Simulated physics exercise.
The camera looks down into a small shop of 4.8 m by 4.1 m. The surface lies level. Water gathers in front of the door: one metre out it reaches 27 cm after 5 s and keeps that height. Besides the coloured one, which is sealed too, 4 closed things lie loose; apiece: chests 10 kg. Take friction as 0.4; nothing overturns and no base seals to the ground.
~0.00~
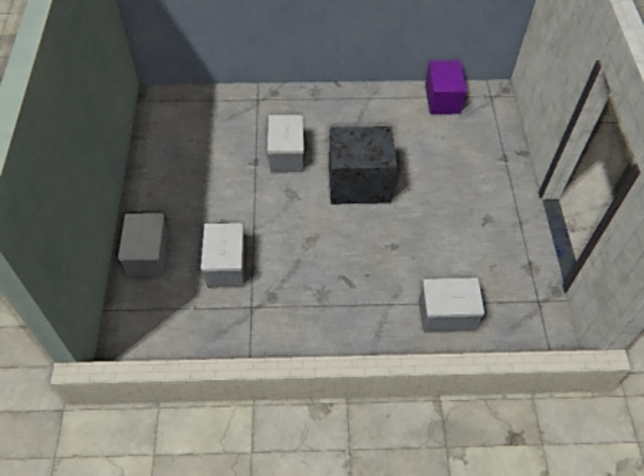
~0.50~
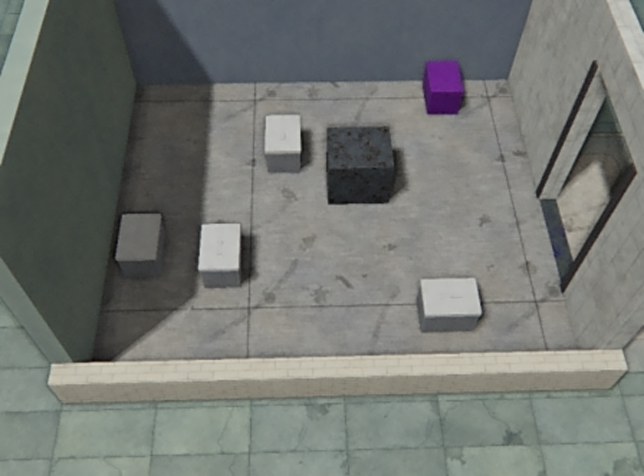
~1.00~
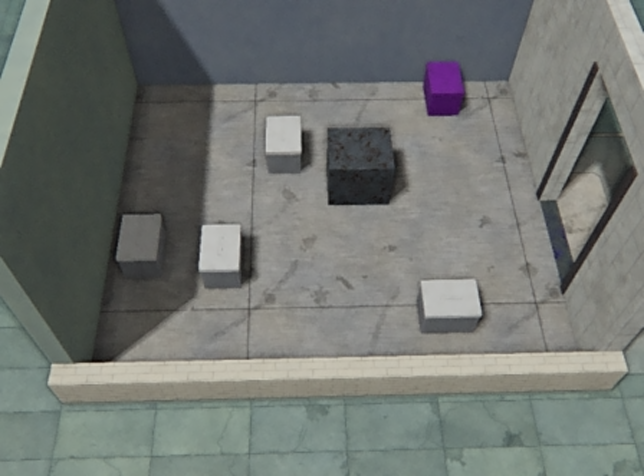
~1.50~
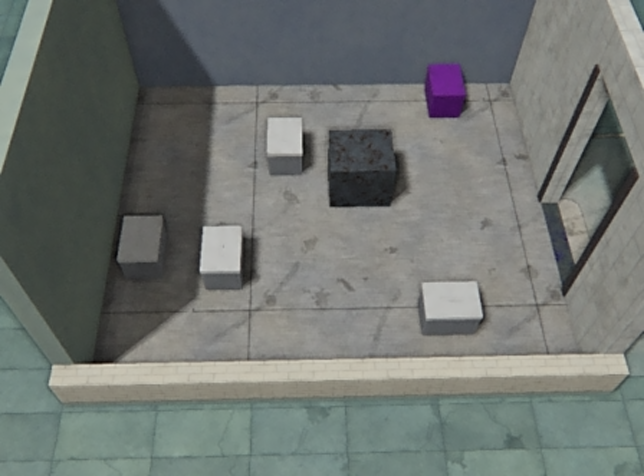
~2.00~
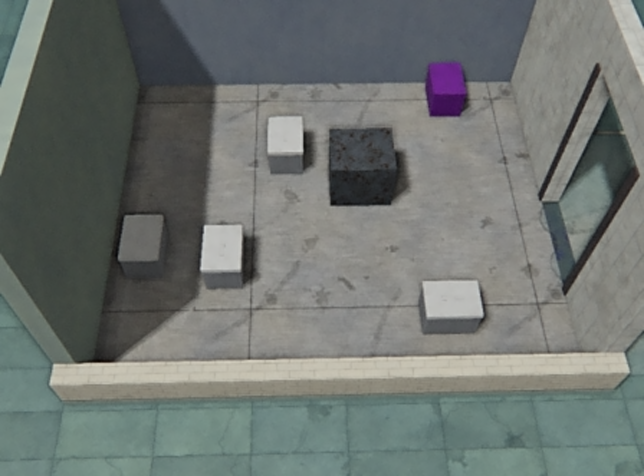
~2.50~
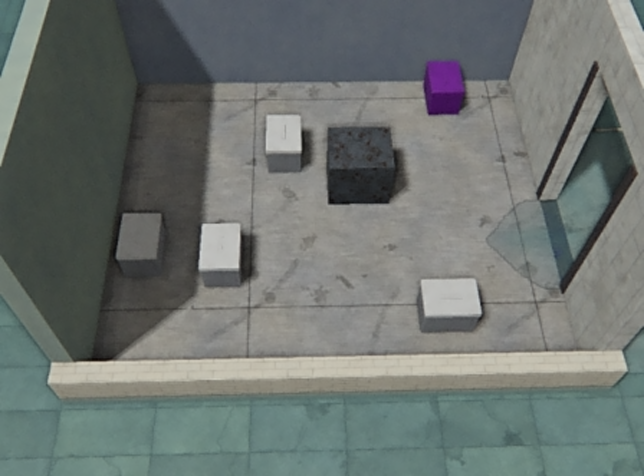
A purple chest sits near the back right corner of a small, level room seen from above, its doorway on the right. A large dark block stands near the centre, with three pale boxes and a greyer one in shadow at left, all staying still. Greenish water spreads over the paving outside, then a thin sheet slips in through the doorway, while the view shifts very slightly.
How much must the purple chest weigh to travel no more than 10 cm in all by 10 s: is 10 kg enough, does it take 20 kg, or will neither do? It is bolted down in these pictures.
For it, only the larger load is enough.
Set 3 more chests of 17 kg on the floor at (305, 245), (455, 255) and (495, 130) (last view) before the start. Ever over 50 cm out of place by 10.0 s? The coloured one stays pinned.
In that order: Over, over, less.
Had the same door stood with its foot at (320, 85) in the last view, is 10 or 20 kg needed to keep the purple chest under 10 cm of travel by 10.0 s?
In that case only the larger load is enough.
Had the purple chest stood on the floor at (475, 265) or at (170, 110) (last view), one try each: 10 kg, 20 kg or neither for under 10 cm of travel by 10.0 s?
In that order: Neither holds; neither holds.
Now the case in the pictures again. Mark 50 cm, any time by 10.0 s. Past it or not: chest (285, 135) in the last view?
It is under.
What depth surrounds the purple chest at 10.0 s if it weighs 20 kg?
Roughly 5 cm.
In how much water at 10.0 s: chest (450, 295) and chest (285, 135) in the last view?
Roughly 16 and 4 cm.
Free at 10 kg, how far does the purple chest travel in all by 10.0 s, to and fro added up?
About 100 cm.
After 3.5 s the purple chest would be 0 cm from its start with 10 kg and 0 cm from its start with 20 kg; 0 cm of water round it then.
After 4.5 s the purple chest would be 0 cm from its start with 10 kg and 0 cm from its start with 20 kg; 0 cm of water round it then.
After 7.0 s the purple chest would be 4 cm from its start with 10 kg and 0 cm from its start with 20 kg; 4 cm of water round it then.
After 10.0 s the purple chest would be 75 cm from its start with 10 kg and 0 cm from its start with 20 kg; 5 cm of water round it then.
